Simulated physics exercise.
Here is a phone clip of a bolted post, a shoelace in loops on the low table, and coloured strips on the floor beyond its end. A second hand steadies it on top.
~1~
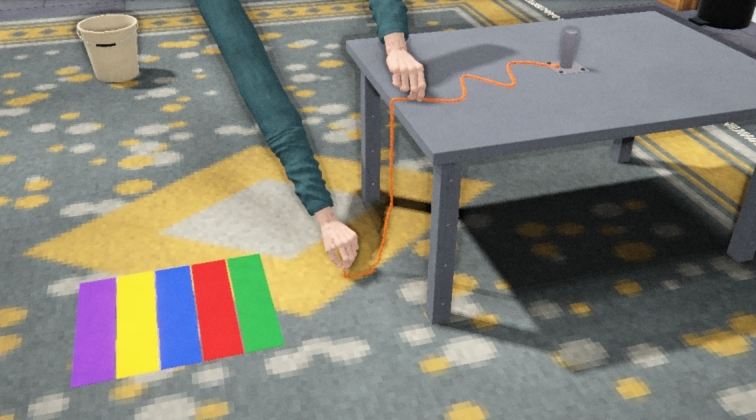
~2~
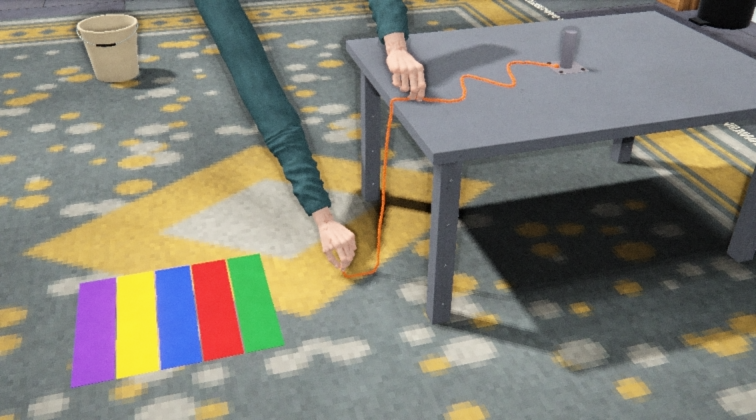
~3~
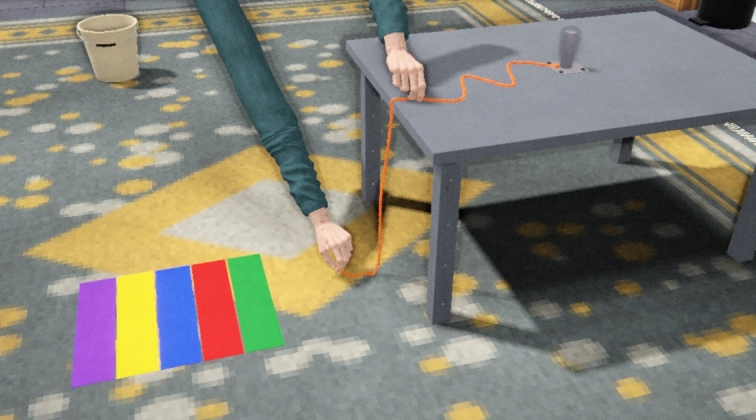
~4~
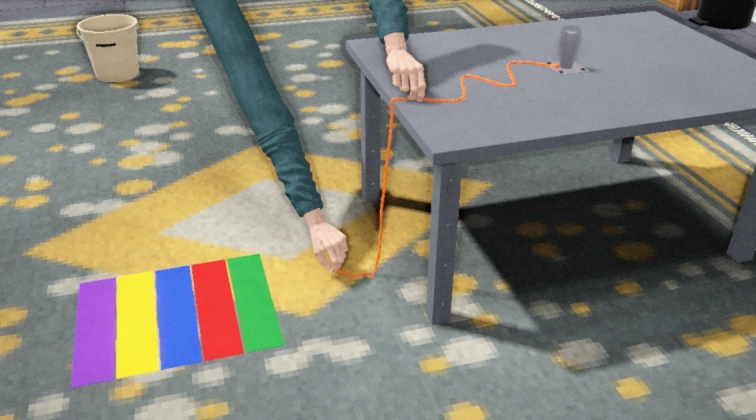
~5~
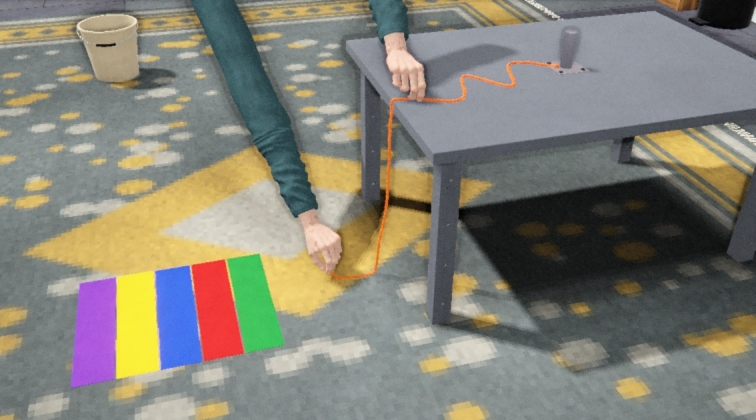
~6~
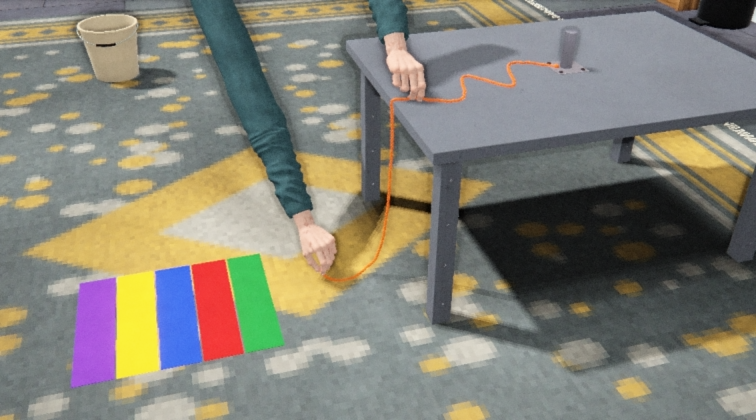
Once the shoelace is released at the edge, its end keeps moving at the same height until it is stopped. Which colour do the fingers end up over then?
They end up over the purple strip.
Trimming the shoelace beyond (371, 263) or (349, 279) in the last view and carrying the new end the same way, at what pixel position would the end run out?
Around (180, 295) for the first cut and around (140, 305) for the second.
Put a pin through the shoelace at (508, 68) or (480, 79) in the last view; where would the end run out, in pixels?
Try by try, around (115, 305) and (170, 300).
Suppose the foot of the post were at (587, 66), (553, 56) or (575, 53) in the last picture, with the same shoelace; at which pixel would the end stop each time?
Close to (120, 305), (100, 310) and (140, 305) in that order.
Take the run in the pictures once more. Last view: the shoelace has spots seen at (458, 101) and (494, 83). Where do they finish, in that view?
At (358, 124), then (445, 87).
Soon after, end near (151, 301); over yellow.
After that, end near (113, 308); over purple.
At the stop, end near (92, 311); over purple. Over purple.
